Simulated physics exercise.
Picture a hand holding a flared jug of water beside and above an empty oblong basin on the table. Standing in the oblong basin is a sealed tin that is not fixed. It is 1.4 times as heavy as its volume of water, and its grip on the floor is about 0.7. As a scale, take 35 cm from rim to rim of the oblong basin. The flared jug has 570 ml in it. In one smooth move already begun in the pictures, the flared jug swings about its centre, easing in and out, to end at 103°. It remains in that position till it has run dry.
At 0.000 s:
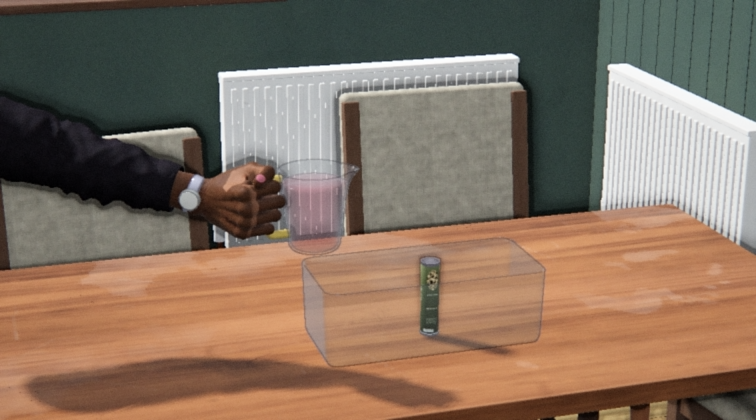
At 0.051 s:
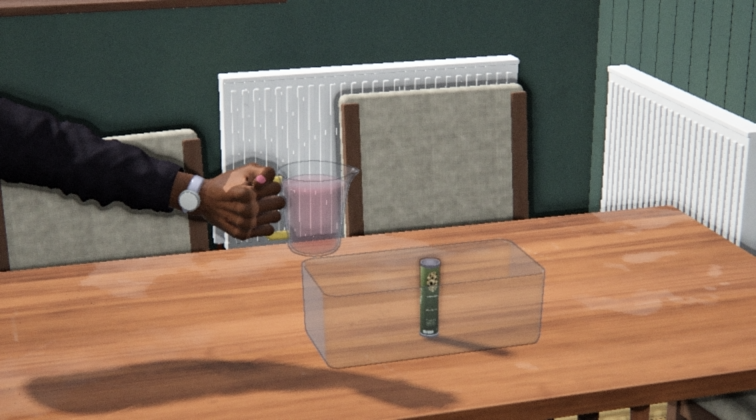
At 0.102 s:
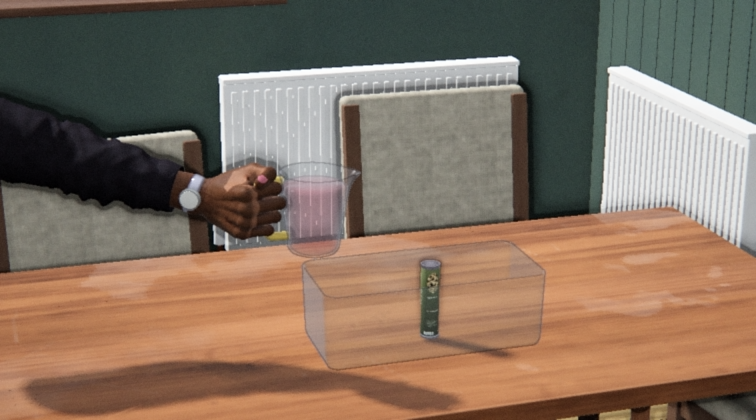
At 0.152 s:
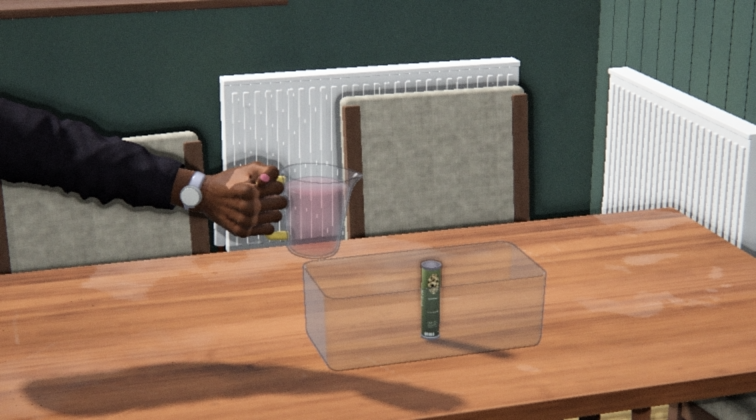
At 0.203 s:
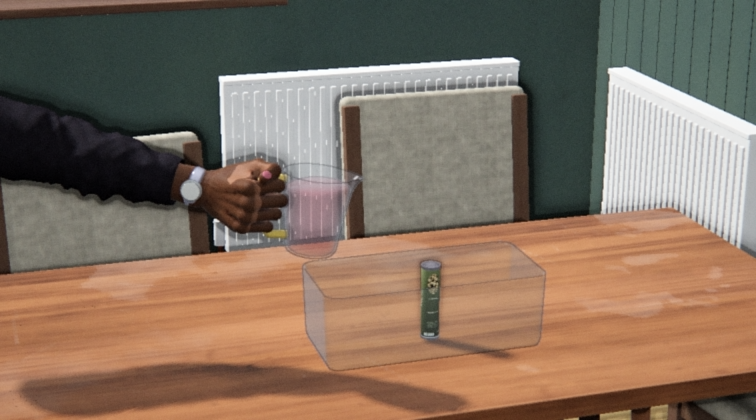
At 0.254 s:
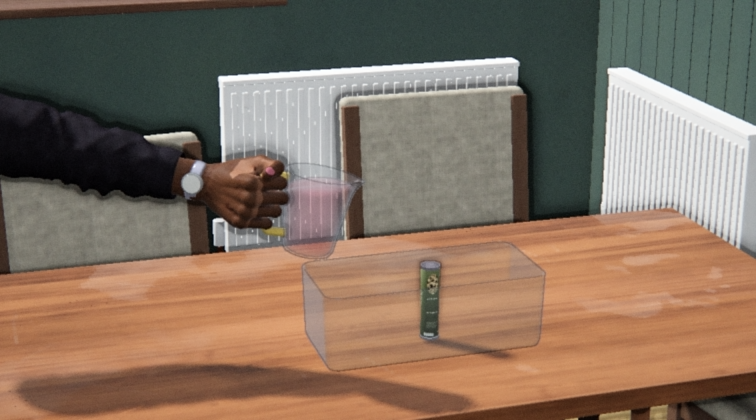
At a wooden table in a green-walled room, a hand holds a clear jug of pinkish liquid above and beside an empty transparent oblong basin with a small dark green tin; the jug, upright at first, gradually leans slightly rightward.
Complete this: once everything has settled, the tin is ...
Once everything has settled, the tin is standing up.
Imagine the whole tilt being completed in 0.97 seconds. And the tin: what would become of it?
Then the tin does not tip.
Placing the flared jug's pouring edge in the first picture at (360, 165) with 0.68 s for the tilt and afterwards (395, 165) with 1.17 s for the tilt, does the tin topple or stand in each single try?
In the first try it remains standing; in the second it comes down.
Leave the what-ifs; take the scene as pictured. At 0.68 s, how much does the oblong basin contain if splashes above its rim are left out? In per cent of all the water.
About 7%.
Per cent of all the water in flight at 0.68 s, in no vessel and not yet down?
About 14 per cent.
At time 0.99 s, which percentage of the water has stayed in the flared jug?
About 24 per cent.
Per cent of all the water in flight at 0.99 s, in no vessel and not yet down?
Near 12 per cent, I'd say.
After 0.68 s the tilt is 64° and 78 per cent is still to pour; the tin stands where it began.
After 0.99 s the tilt is 97° and 24 per cent is still to pour; the tin stands where it began.
After 1.32 s the tilt is 103° and 1 per cent is still to pour; the tin stands where it began.
After 1.67 s the tilt is 103° and 0 per cent is still to pour; the tin stands where it began.
In the end the tin stands where it began.
